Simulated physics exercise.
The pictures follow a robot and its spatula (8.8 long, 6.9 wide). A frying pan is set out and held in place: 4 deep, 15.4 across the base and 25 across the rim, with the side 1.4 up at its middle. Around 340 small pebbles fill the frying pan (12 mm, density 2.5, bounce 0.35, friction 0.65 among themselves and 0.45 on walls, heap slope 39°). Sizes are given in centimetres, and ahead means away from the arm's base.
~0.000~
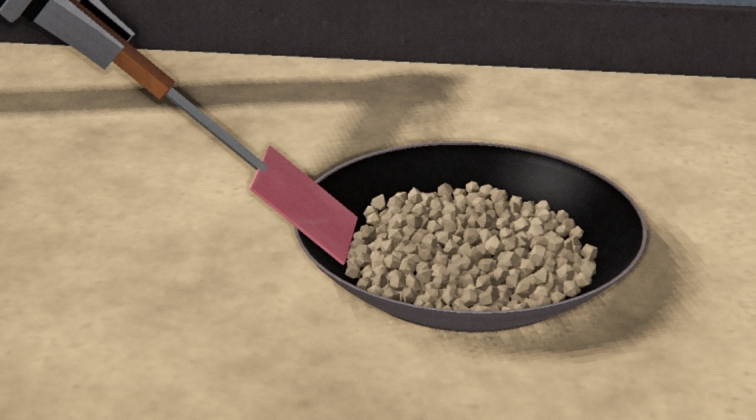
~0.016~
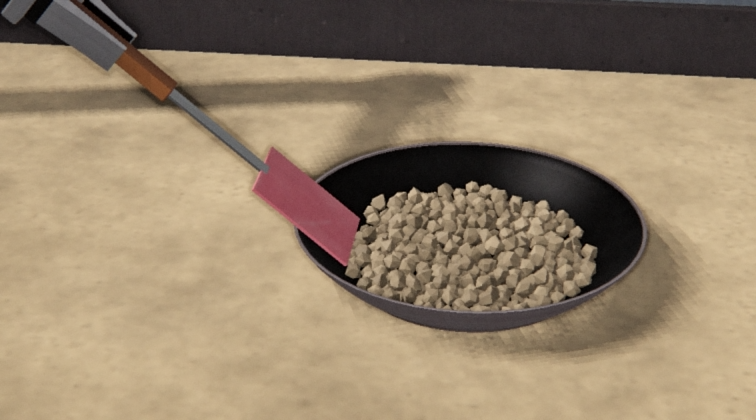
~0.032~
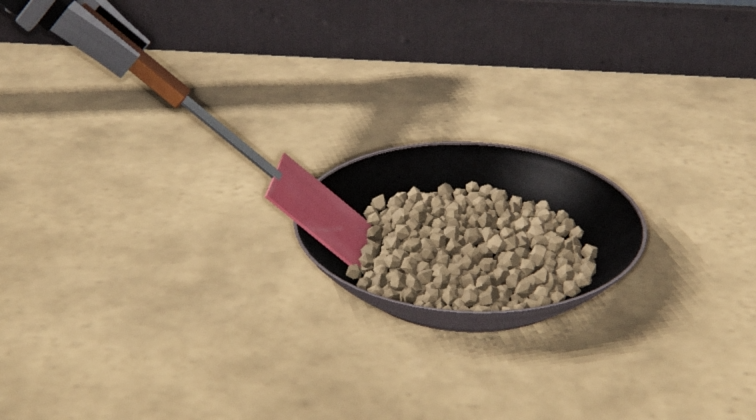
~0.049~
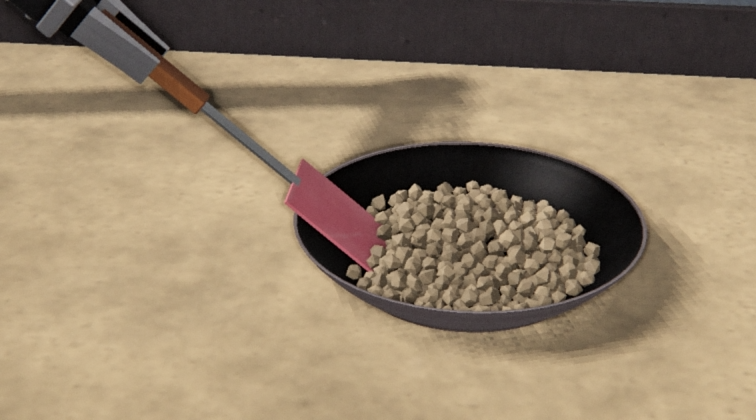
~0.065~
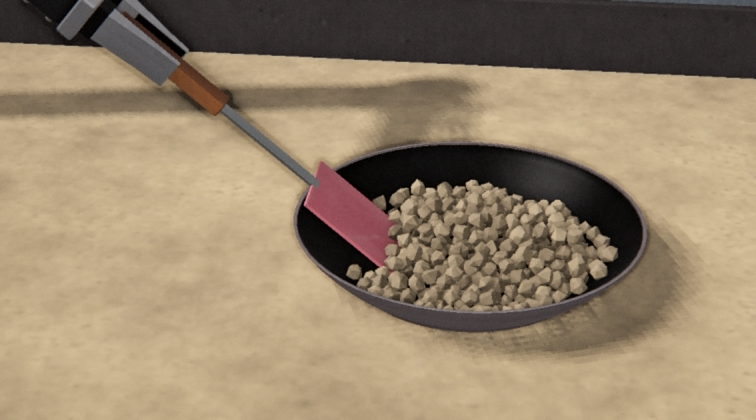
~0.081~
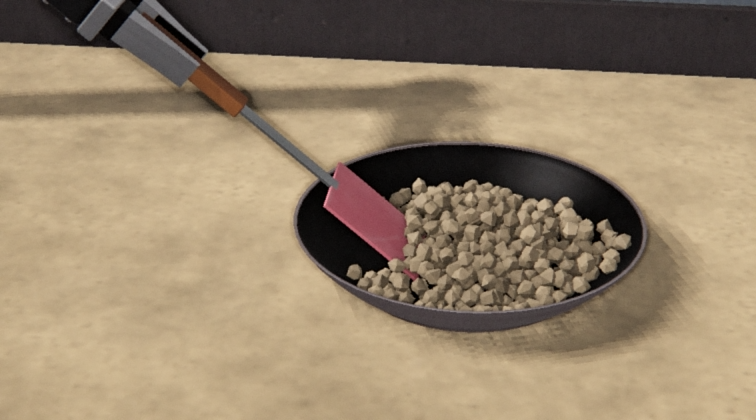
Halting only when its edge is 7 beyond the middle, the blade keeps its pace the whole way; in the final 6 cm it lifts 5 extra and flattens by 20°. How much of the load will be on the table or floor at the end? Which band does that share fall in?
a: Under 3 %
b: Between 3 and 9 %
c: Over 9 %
Option c: Over 9 %.
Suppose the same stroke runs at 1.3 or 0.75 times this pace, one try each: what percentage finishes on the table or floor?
Try one about 15 %, try two about 10 %.
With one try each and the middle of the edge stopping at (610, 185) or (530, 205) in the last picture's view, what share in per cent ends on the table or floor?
Close to 25 and close to 5 per cent, respectively.
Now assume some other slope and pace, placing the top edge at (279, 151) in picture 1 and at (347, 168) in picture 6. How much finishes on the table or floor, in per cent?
Some 10 percent ends up on the table or floor.
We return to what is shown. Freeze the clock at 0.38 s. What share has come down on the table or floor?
Some 10 per cent of the load.
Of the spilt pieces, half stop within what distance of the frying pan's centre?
24 cm or so.
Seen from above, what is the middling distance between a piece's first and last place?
Distance: Near 3 cm.
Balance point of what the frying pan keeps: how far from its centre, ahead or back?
I'd say close to 3.5 cm toward the front.
After 0.12 s, sloping 41°, highest piece 5 above the table; 345 in the frying pan.
After 0.16 s, sloping 33°, highest piece 6 above the table; 344 in the frying pan, 1 on the blade or in flight.
After 0.38 s, sloping 21°, highest piece 5 above the table; 302 in the frying pan, 43 on the table or floor.
After 1.43 s, sloping 21°, highest piece 5 above the table; 302 in the frying pan, 43 on the table or floor.
At rest, 302 in the frying pan, 43 on the table or floor. That is 12 % on the table or floor.
